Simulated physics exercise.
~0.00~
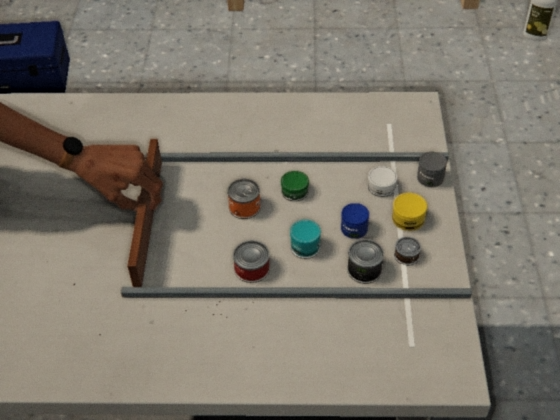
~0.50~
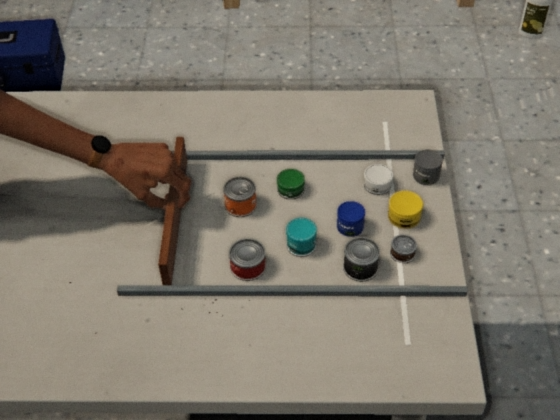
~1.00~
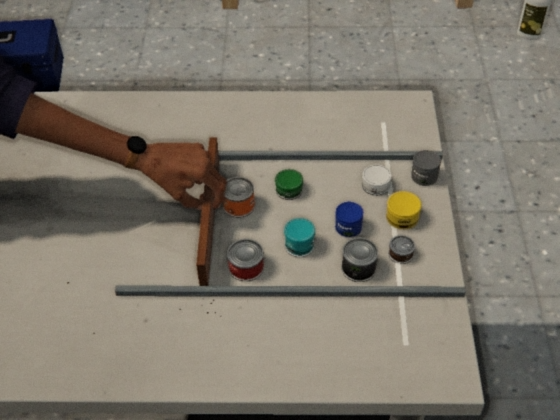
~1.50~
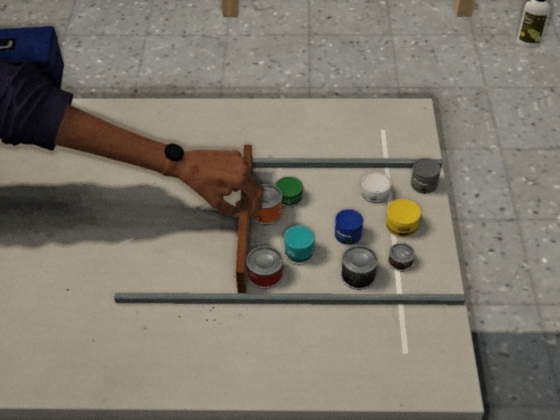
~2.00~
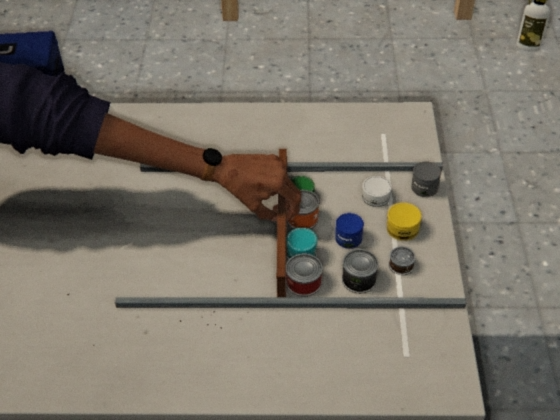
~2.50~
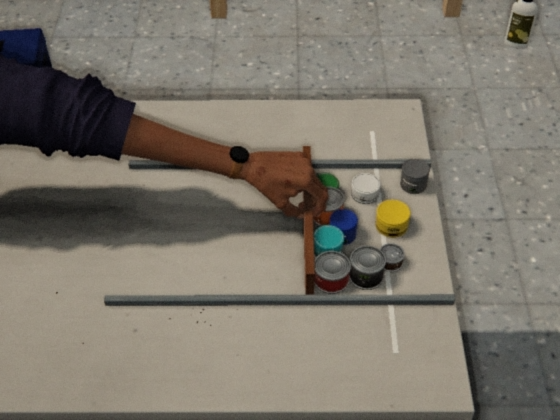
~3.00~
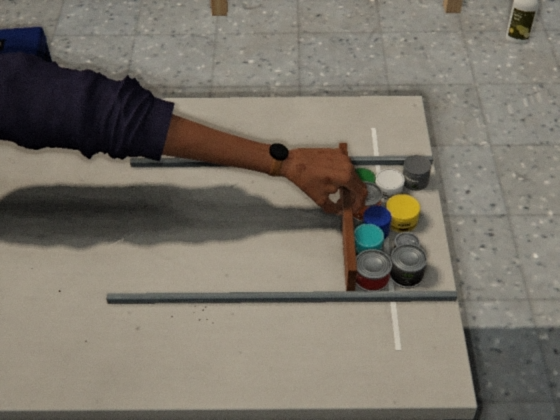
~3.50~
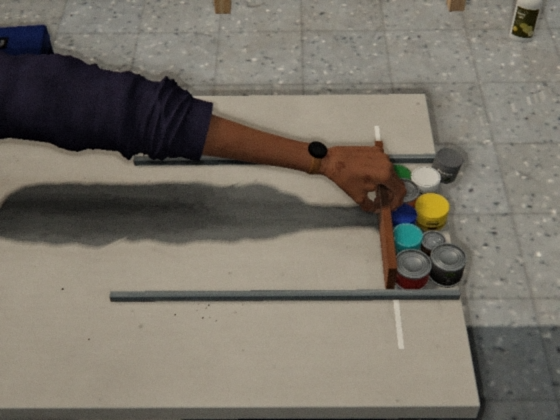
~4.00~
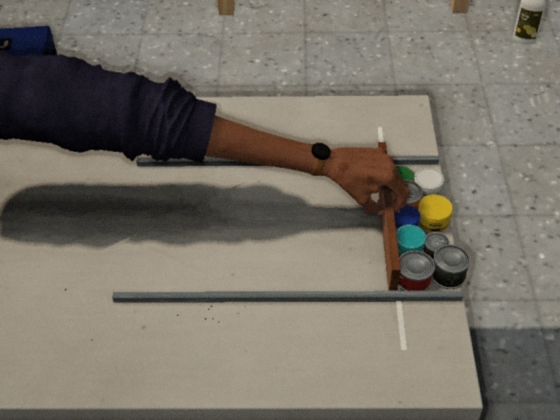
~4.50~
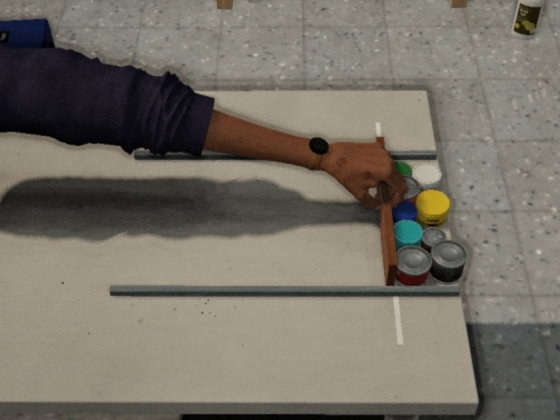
We see a hand push an upright wooden board rightward between two rails on a table, gathering scattered colourful small tins and pots toward the edge. The board stops near a white tape strip, and the grey tub goes over the edge while the others stay bunched on the table.
